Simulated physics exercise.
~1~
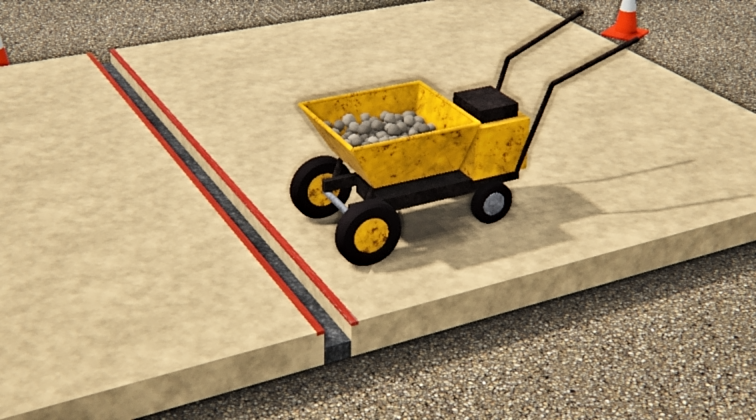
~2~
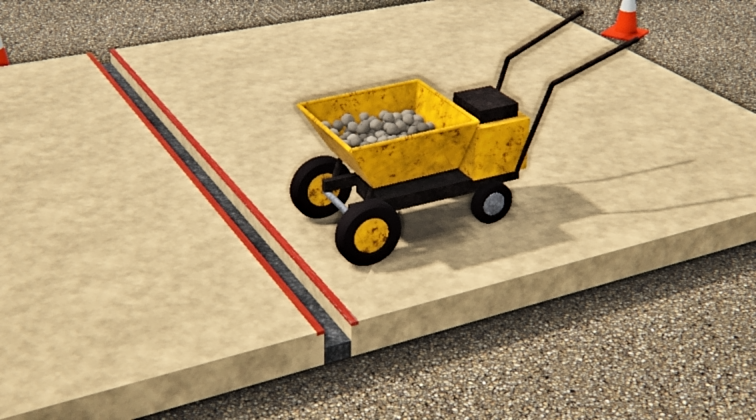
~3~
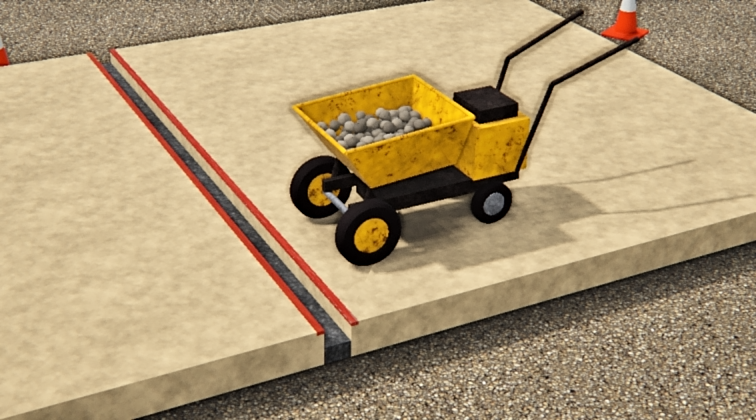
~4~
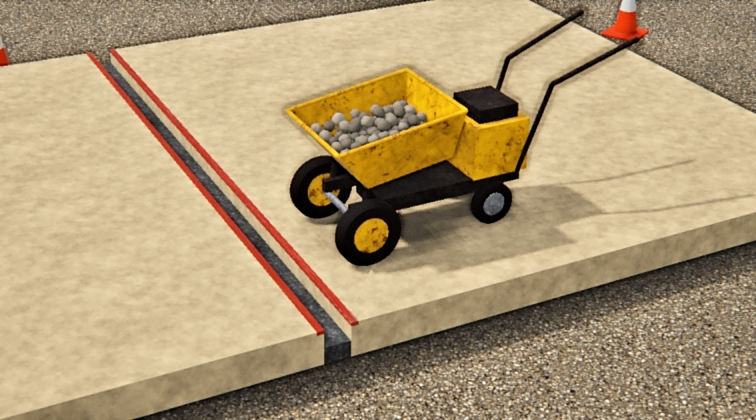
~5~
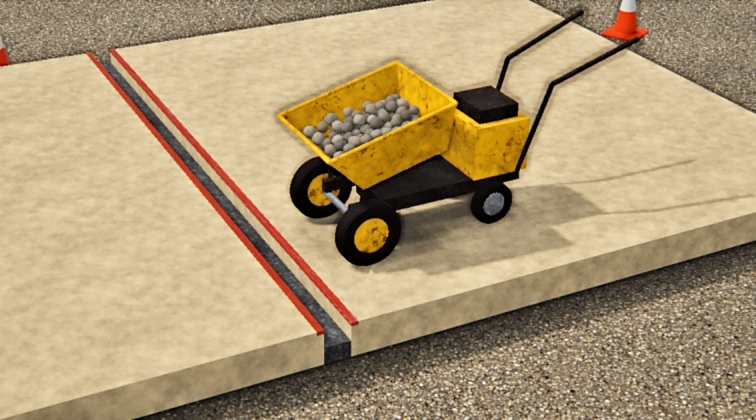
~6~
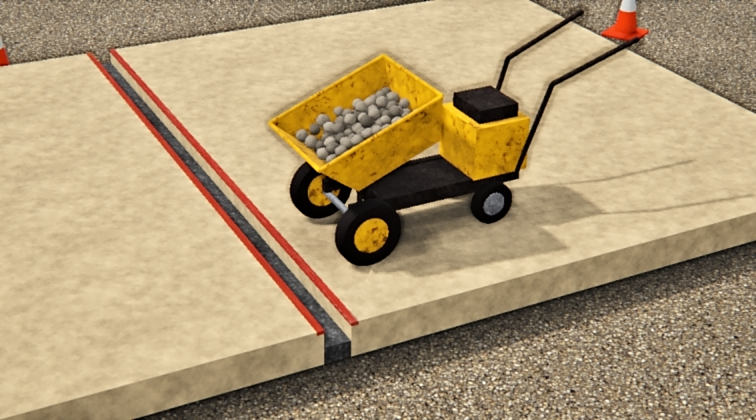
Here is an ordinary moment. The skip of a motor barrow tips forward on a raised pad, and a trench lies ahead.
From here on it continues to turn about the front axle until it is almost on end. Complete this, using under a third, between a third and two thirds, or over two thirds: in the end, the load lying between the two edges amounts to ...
The load between the two edges amounts to under a third of it.
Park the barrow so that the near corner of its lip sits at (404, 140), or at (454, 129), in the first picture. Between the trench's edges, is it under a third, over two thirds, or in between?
In the middle band; under a third.
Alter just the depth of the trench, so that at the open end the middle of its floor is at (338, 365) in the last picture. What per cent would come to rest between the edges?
It comes out near 0 percent.
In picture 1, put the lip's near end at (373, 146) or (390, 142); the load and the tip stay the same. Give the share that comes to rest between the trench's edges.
About 30 %, then 50 %.
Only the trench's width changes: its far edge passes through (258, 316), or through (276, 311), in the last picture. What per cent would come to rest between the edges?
About 60 and 30 per cent.
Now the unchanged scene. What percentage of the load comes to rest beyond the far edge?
Roughly 90 in a hundred.
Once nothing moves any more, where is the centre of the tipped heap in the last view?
The centre comes to rest near (217, 263).
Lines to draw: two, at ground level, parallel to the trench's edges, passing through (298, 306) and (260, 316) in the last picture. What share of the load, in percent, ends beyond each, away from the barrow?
Close to 90 per cent, then close to 50 per cent.
Just after the last frame, skip tipped steeply; every one in the skip.
A moment on, skip tipped right over; the larger part in the skip; about a tenth beyond it; just a few falling.
Further on, skip tipped right over; roughly a quarter in the skip; the larger part beyond it.
When it is over, skip tipped right over; about a tenth in the skip; just a few in or heaped over the trench; the larger part beyond it.
